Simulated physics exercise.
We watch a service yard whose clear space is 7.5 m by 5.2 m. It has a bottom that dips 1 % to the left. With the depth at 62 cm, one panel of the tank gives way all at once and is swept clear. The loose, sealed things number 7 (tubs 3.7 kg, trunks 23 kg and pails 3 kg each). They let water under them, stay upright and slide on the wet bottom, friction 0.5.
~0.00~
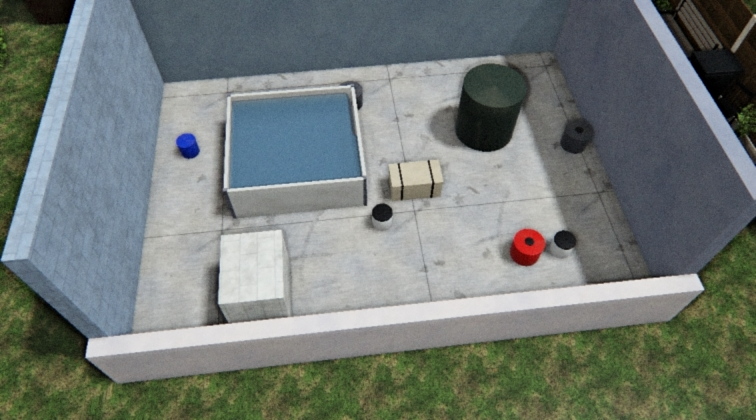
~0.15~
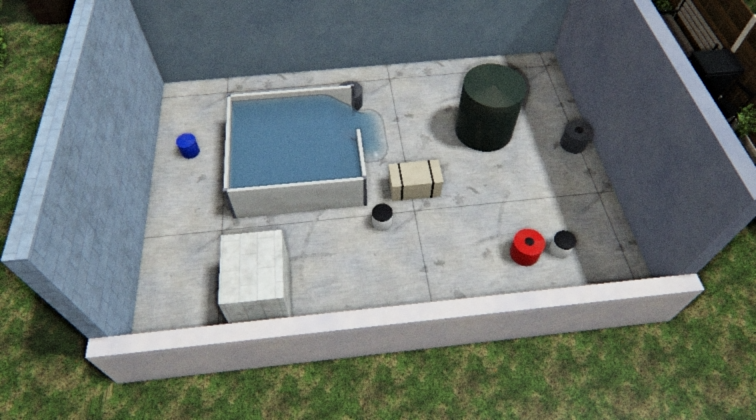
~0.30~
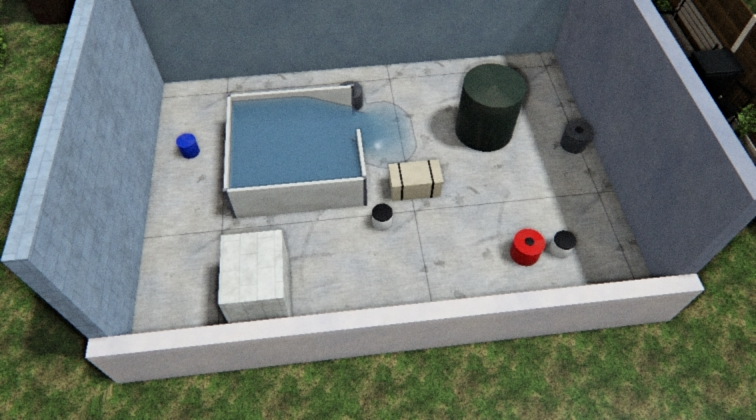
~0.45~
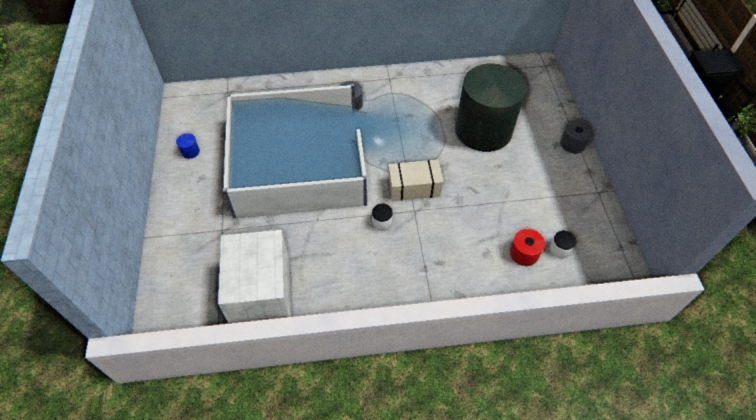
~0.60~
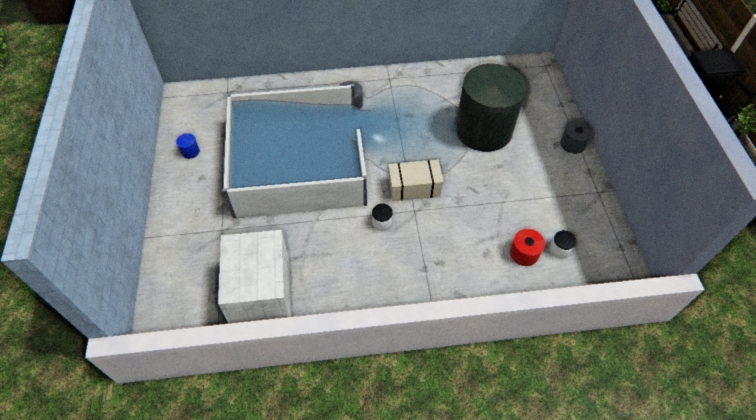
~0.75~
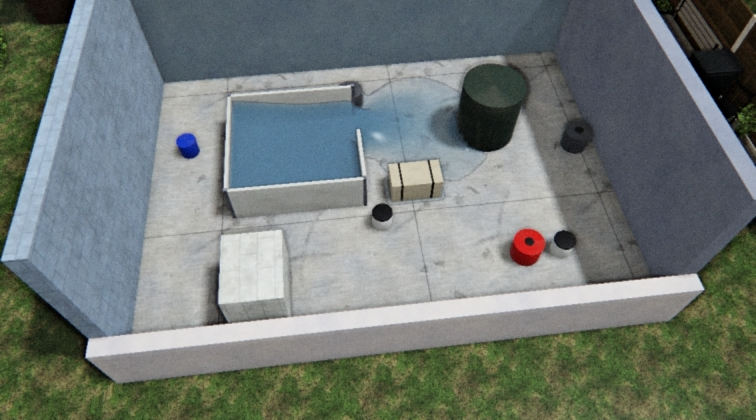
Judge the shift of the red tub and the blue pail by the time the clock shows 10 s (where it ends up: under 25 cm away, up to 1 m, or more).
The red tub will cover a big distance; the blue pail will not really go anywhere.
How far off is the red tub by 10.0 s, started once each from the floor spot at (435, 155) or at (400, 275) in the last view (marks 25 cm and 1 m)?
From the first place it goes well off; from the second it goes well off.
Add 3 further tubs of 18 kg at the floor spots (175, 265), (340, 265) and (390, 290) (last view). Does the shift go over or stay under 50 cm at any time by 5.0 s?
Answers, first to last: Not exceeding, not exceeding, not exceeding.
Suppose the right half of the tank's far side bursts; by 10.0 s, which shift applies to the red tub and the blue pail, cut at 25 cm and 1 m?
If so, the red tub is washed away, the blue pail is washed away.
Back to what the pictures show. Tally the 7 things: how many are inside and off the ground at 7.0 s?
The number is 3.
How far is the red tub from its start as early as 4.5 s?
Shift: About 50 cm.
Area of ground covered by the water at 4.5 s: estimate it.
Flooded: Near 24 m2.
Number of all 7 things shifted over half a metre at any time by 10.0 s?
My count gives 4.
After 2.0 s the red tub is near (530, 242), 0.0 m from its start, aground; the blue pail is near (186, 140), 0.0 m from its start, aground; 0 afloat.
After 4.5 s the red tub is near (539, 268), 0.5 m from its start, afloat; the blue pail is near (186, 140), 0.0 m from its start, aground; 3 afloat.
After 7.0 s the red tub is near (294, 210), 3.5 m from its start, afloat; the blue pail is near (186, 140), 0.0 m from its start, aground; 3 afloat.
After 10.0 s the red tub is near (149, 312), 5.4 m from its start, afloat; the blue pail is near (186, 140), 0.0 m from its start, aground; 5 afloat.
